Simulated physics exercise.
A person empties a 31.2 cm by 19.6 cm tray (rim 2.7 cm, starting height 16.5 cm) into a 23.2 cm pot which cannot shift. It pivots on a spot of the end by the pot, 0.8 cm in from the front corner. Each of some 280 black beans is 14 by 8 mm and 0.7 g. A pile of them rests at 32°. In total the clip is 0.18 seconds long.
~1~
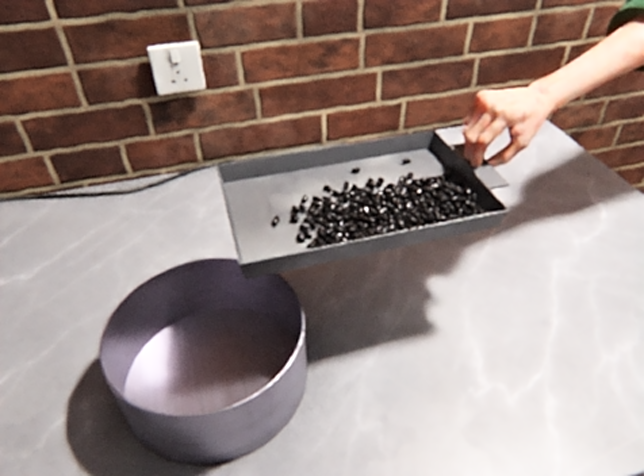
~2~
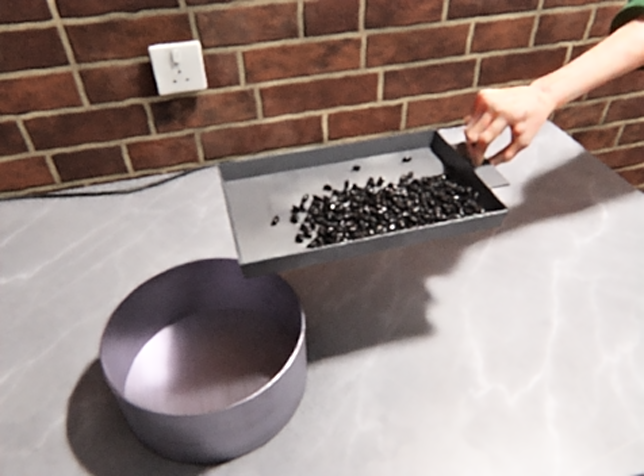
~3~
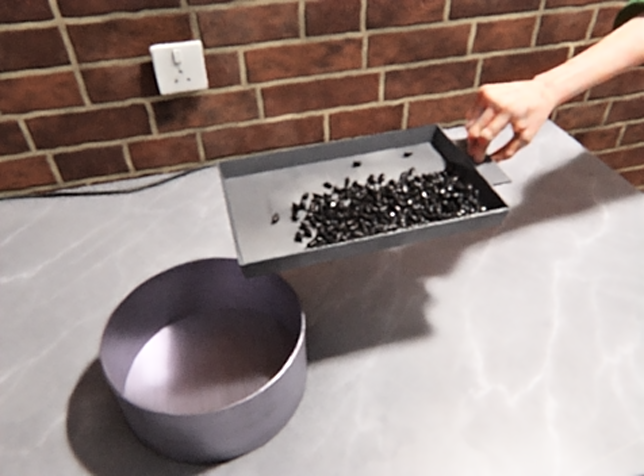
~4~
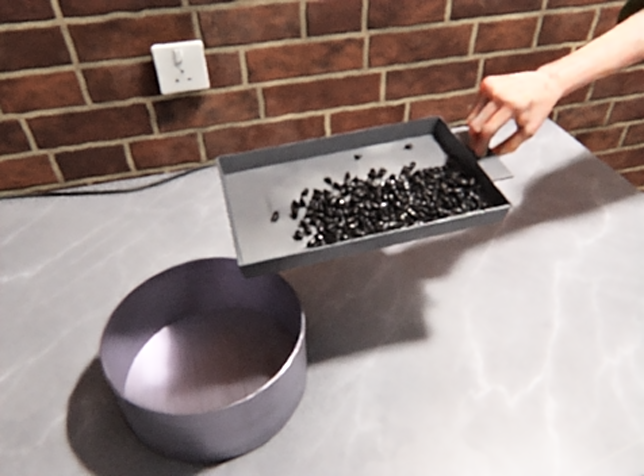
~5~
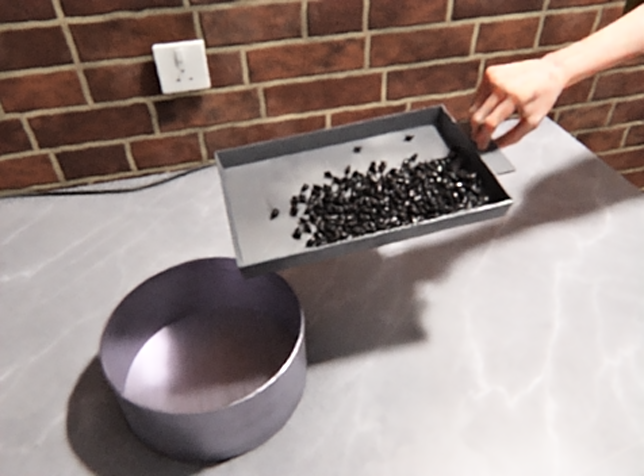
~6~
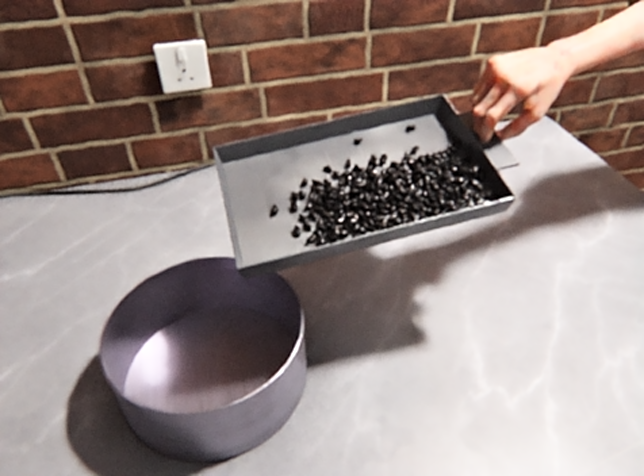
A hand reaching in from the upper right grips the end of a shallow grey tray holding a spread of small, shiny black beans, above a pale marbled countertop seen from slightly above. A round purple-grey pot sits at lower left, and a white socket is mounted on the brick wall behind. The hand slowly raises the tray's right end, tilting it slightly toward the pot, while the beans barely shift and the camera stays still.
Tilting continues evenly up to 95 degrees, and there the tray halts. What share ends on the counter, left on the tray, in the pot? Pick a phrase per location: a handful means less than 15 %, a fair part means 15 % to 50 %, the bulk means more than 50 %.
Counter: A fair part, left on the tray: A handful, pot: The bulk.
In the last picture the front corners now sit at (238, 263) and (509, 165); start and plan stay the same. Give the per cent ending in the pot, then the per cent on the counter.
The pot gets 95 and the counter 5.
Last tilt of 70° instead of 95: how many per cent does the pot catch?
Roughly 45 %.
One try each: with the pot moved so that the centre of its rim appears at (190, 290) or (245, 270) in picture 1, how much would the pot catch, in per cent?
Around 15 per cent, then around 5 per cent.
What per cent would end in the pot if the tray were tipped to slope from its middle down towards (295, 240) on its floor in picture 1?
Something like 100 in a hundred.
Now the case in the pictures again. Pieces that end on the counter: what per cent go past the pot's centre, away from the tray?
20 %.
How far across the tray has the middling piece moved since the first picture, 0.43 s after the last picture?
Displacement on the tray: About 3 cm.
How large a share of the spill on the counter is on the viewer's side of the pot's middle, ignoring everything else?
Near 100 in a hundred.
Then, 0.43 s after the last picture, tilt 51 degrees; the tray holds 100 %, the pot 0 %.
Then, 0.72 s after the last picture, tilt 78 degrees; the tray holds 90 %, the pot 0 %.
Then, 1.11 s after the last picture, tilt 95 degrees; the tray holds 5 %, the pot 65 %.
In the end, counter 25 %, tray 0 %, pot 70 %.
